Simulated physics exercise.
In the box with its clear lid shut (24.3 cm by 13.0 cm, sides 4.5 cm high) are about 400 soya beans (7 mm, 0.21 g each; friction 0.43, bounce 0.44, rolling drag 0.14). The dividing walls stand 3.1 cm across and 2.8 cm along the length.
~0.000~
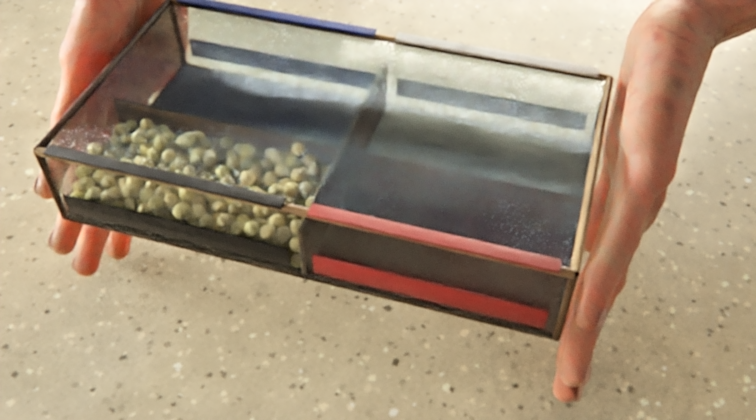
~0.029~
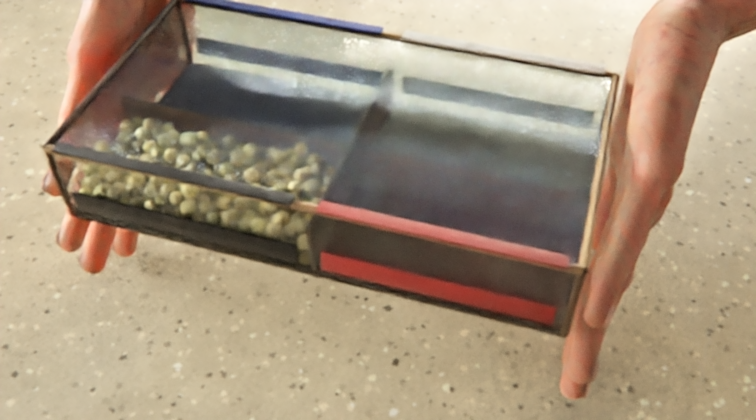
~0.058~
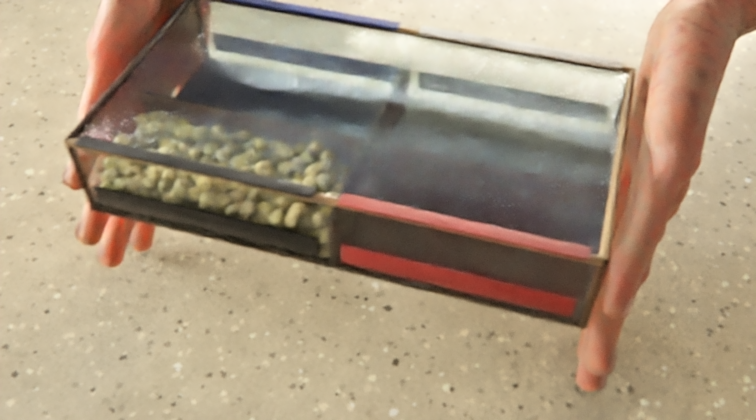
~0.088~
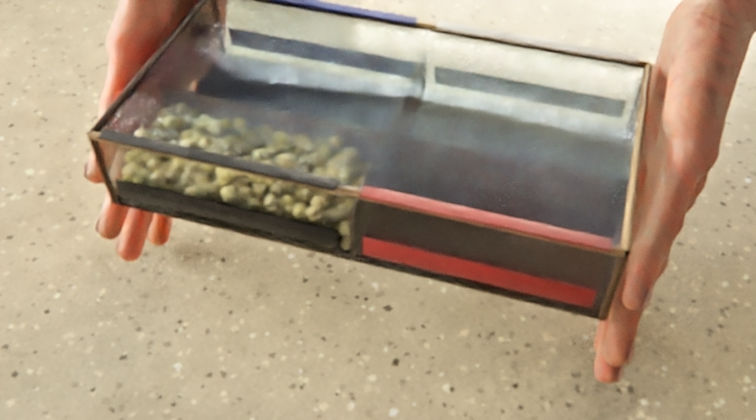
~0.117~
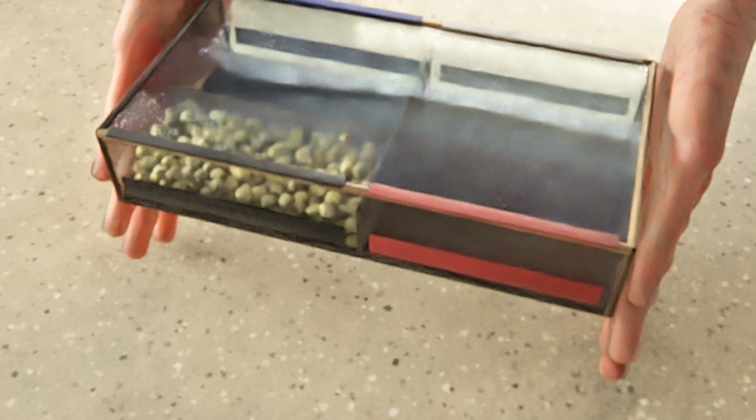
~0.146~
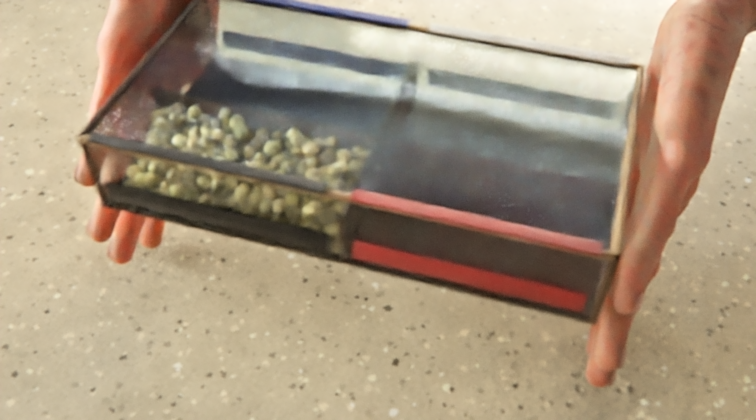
We see two hands holding a clear-lidded, divided box with pale beans heaped in its front left compartment, moving it slightly to the right, then a little back left, while the beans shift about within that compartment.
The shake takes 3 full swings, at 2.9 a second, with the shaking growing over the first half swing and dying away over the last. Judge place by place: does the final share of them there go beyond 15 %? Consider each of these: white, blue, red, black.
White - stays within; blue - stays within; red - stays within; black - goes beyond.
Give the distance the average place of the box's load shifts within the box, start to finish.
Roughly 0.5 cm.
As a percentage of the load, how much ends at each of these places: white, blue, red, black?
White: 0%, blue: 10%, red: 0%, black: 85%.
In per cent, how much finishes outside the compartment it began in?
15 %, roughly.
After 0.46 s, tilt 0 degrees; black 100 %; middle of all pieces near (296, 151).
Then, at 0.72 s, tilt 0 degrees; blue 5 %, black 95 %; middle of all pieces near (216, 171).
After 0.96 s, tilt 0 degrees; blue 10 %, black 85 %; middle of all pieces near (164, 201).
After 1.19 s, tilt 0 degrees; blue 10 %, black 85 %; middle of all pieces near (212, 180).
At rest (1.5 s), white 0 %, blue 10 %, red 0 %, black 85 %.
